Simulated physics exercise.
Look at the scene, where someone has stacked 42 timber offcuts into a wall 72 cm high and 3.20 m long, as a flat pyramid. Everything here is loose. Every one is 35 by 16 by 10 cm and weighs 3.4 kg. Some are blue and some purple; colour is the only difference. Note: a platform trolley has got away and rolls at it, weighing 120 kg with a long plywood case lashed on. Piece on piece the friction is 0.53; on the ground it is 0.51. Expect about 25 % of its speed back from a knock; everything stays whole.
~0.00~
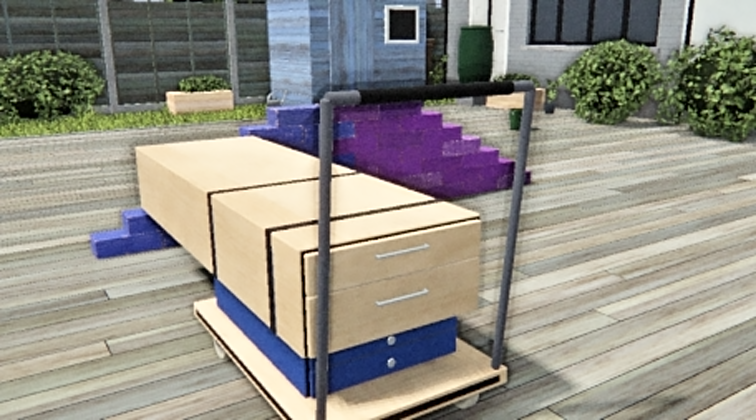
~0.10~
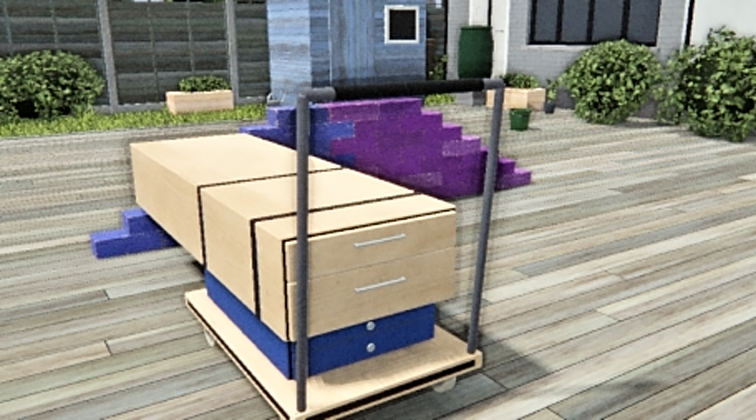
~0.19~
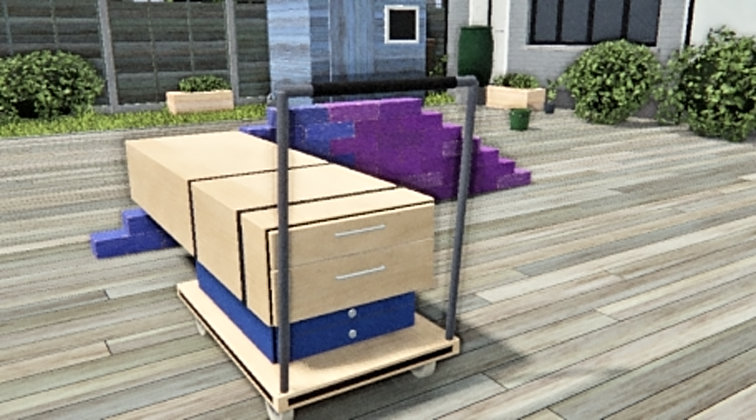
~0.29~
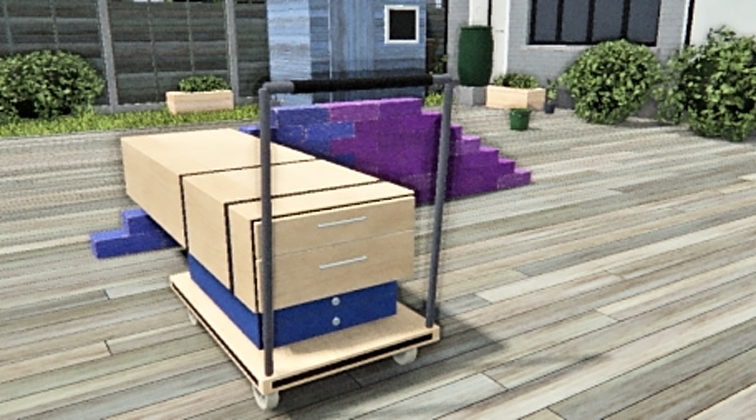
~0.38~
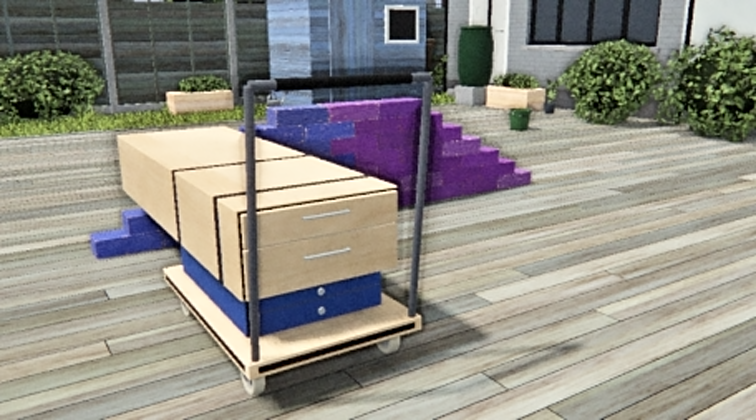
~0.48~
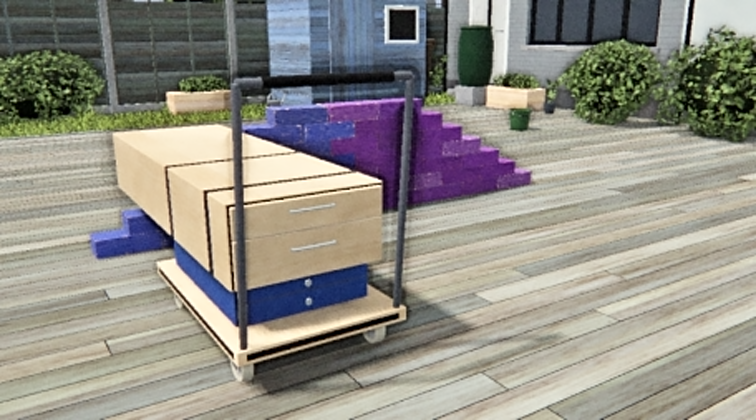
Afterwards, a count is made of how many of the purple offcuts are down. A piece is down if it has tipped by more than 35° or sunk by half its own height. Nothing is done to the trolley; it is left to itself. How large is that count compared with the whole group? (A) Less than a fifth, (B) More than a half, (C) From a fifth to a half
Option A: Less than a fifth.
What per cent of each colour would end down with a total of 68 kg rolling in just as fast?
Result: Blue 20 and purple 0 in a hundred.
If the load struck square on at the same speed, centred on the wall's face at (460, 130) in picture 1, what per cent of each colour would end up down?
Down at the end: Blue 0 percent, purple 50 percent.
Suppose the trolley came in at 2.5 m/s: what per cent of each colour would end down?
Result - blue: 30%; purple: 0%.
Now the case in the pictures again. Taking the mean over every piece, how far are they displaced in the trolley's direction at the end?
Roughly 10 cm.
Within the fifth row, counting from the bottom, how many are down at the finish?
The answer for that row is 1.
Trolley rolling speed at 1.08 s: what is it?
Speed: Close to 0.8 m/s.
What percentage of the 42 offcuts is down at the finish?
10 per cent.
Around 1.08 s, load 71 cm past the wall's line, still rolling; none of the 23 purple offcuts down (2 of 42 in all colours); top purple offcut unmoved; top blue offcut tipped 24°.
Around 1.56 s, load 1.04 m past the wall's line, still rolling; none of the 23 purple offcuts down (4 of 42 in all colours); top purple offcut unmoved; top blue offcut on its side.
Finally (2.5 s), load 1.12 m past the wall's line, stopped; none of the 23 purple offcuts down (5 of 42 in all colours); top purple offcut unmoved; top blue offcut upside down. That is 0 per cent. Seen by the last camera, middles, top purple offcut near (395, 108), top blue offcut near (304, 188).
